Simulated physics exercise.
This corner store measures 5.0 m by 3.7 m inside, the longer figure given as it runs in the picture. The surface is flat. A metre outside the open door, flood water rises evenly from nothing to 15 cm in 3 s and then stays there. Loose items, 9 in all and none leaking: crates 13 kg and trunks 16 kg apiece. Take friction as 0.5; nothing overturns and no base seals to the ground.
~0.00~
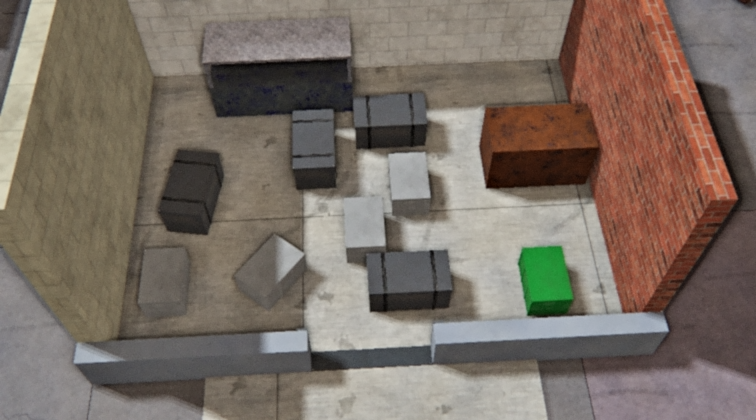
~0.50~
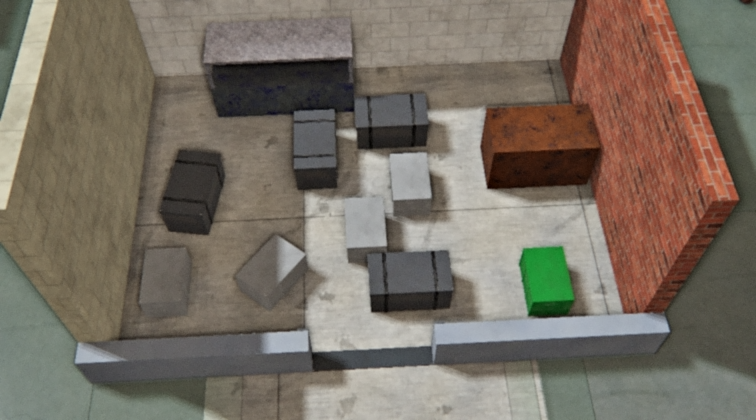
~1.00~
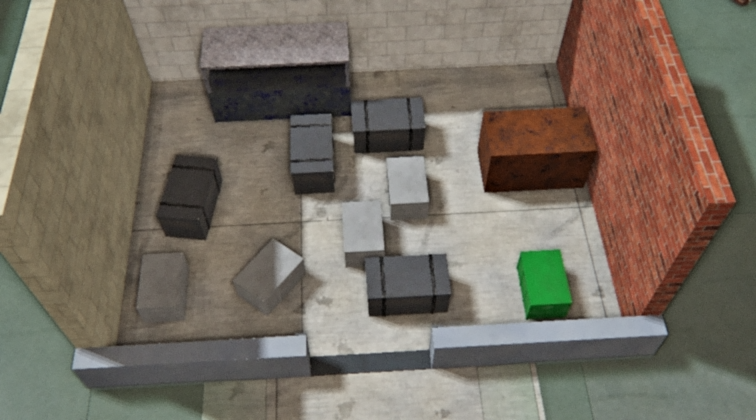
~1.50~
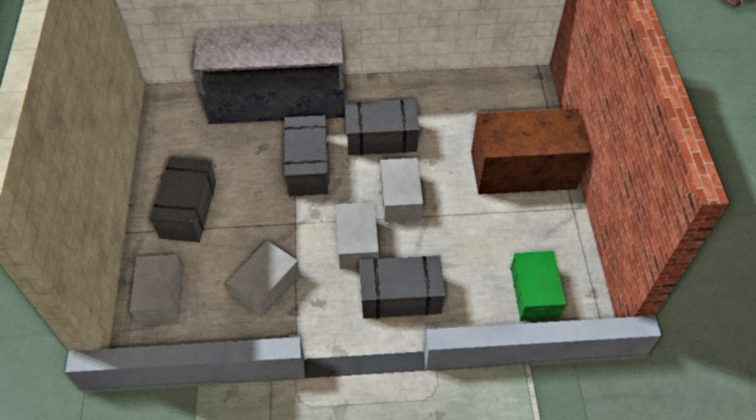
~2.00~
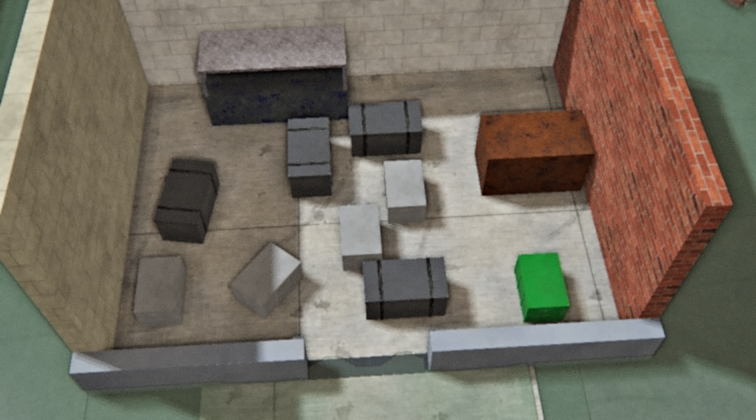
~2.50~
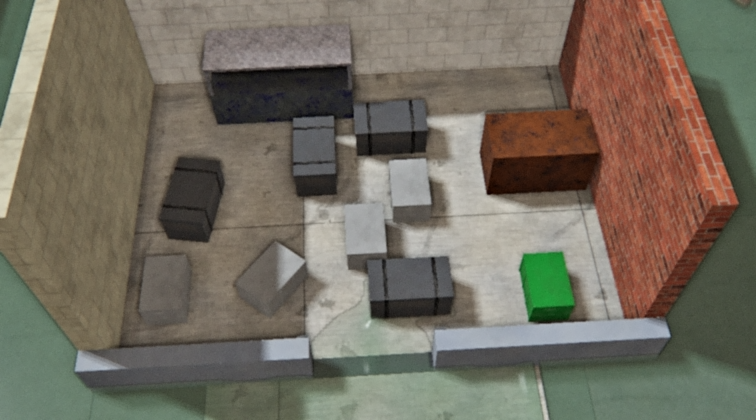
Corner store with grey trunks and crates standing still as greenish water spreads outside and begins creeping in through the front doorway.
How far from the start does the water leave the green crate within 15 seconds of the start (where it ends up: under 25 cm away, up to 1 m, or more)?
Green crate barely shifts.
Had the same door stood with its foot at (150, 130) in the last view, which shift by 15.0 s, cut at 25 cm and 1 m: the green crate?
In that case the green crate slides a little.
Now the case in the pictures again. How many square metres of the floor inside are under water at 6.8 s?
Some 11.5 m2.
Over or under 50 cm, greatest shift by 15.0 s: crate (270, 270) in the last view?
Answer: Less.
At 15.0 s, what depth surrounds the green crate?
About 5 cm.
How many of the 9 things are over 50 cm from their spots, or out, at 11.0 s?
5 of them.
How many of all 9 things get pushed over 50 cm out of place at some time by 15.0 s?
7 of them.
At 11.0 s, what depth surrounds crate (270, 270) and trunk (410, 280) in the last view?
About 5 and 5 cm.
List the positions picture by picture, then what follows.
The green crate at (547, 273), on the bottom; 0.0 m2 under water; 0 of 9 have shifted, in the first picture.
The green crate at (548, 273), on the bottom; 0.0 m2 under water; 0 of 9 have shifted, in the second picture.
The green crate at (546, 277) rests on the ground; water covers 0.0 m2; 0 of 9 have shifted, in the third picture.
The green crate at (540, 278) rests on the ground; water covers 0.0 m2; 0 of 9 have shifted, in the fourth picture.
The green crate at (543, 280) rests on the ground; 0.0 m2 under water; 0 of 9 have shifted, in the fifth picture.
The green crate at (549, 279) rests on the ground; water covers 0.4 m2; 0 of 9 have shifted, in the sixth picture.
After 3.5 s the green crate is near (549, 279), 0.0 m from its start, aground; 0 afloat.
After 6.8 s the green crate is near (549, 279), 0.0 m from its start, aground; 1 afloat.
After 11.0 s the green crate is near (549, 279), 0.0 m from its start, aground; 2 afloat.
After 15.0 s the green crate is near (549, 281), 0.0 m from its start, aground; 8 afloat.
